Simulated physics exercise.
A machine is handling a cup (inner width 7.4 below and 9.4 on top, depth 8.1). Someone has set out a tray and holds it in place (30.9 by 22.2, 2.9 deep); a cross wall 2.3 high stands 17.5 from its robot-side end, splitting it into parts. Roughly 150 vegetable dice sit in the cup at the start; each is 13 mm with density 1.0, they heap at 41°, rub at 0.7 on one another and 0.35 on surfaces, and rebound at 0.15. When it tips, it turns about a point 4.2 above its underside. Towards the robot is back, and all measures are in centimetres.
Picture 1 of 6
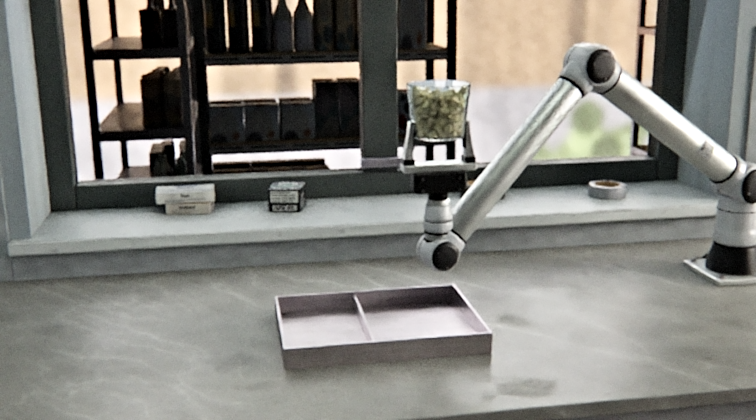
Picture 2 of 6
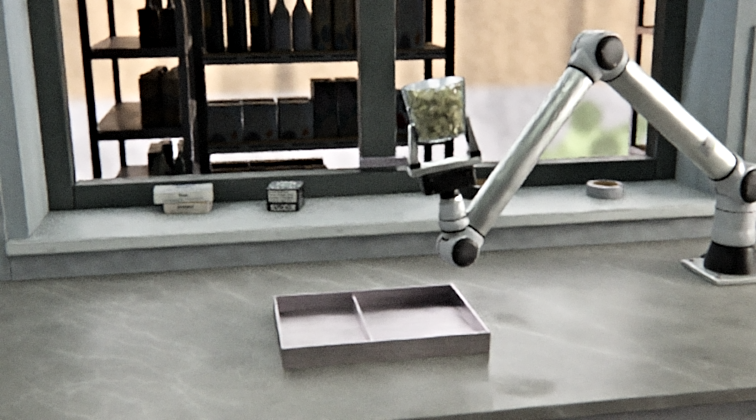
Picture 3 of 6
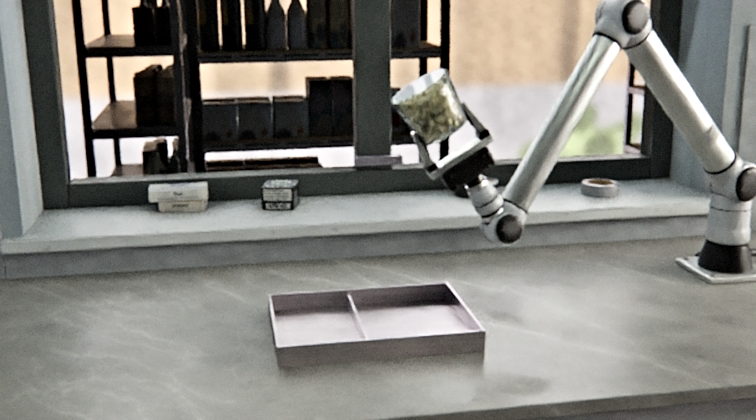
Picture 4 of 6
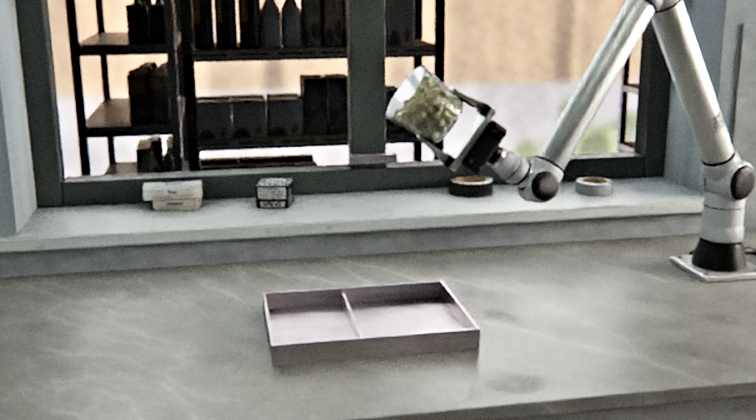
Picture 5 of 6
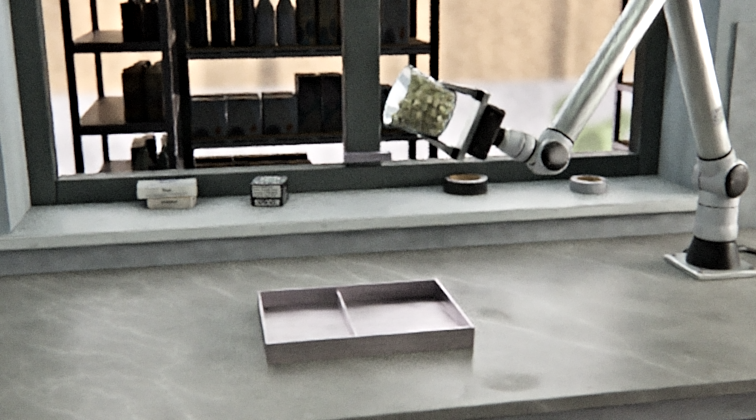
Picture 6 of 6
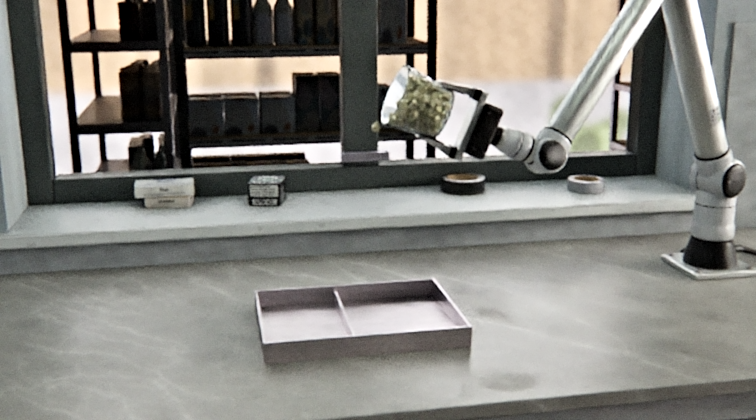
In this clip, a robotic arm holds a clear cup heaped with small green pieces above a divided tray on a counter, then tilts it steadily leftward until the pieces bunch at the lip and one comes free.
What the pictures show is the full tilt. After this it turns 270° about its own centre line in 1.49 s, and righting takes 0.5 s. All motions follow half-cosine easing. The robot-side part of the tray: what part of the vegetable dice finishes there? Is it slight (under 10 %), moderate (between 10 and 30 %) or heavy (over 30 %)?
It is slight, under 10 %.
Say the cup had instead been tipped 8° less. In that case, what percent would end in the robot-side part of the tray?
About 0 %.
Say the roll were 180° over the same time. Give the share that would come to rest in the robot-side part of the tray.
Share: Close to 5 %.
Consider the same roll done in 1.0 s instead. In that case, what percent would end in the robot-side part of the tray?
Then about 0 per cent.
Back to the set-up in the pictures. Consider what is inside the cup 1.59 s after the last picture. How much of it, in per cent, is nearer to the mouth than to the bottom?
Roughly 45 %.
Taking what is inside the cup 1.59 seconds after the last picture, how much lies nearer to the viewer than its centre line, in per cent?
Roughly 60 in every hundred.
Then, 0.80 s on, tipped 67°, highest piece 39 above the table; 145 in the cup, 1 in the robot-side part, 1 in the far-side part, 3 in flight or on a rim.
Then, 1.59 s on, tipped 60°, highest piece 39 above the table; 140 in the cup, 5 in the far-side part, 4 in the robot-side part, 1 in flight or on a rim.
Then, 2.19 s on, upright, highest piece 40 above the table; 140 in the cup, 5 in the robot-side part, 5 in the far-side part.
Then, 2.89 s on, upright, highest piece 40 above the table; 140 in the cup, 5 in the robot-side part, 5 in the far-side part.
In the end, 140 in the cup, 5 in the robot-side part, 5 in the far-side part. That is 3 % in the robot-side part of the tray.
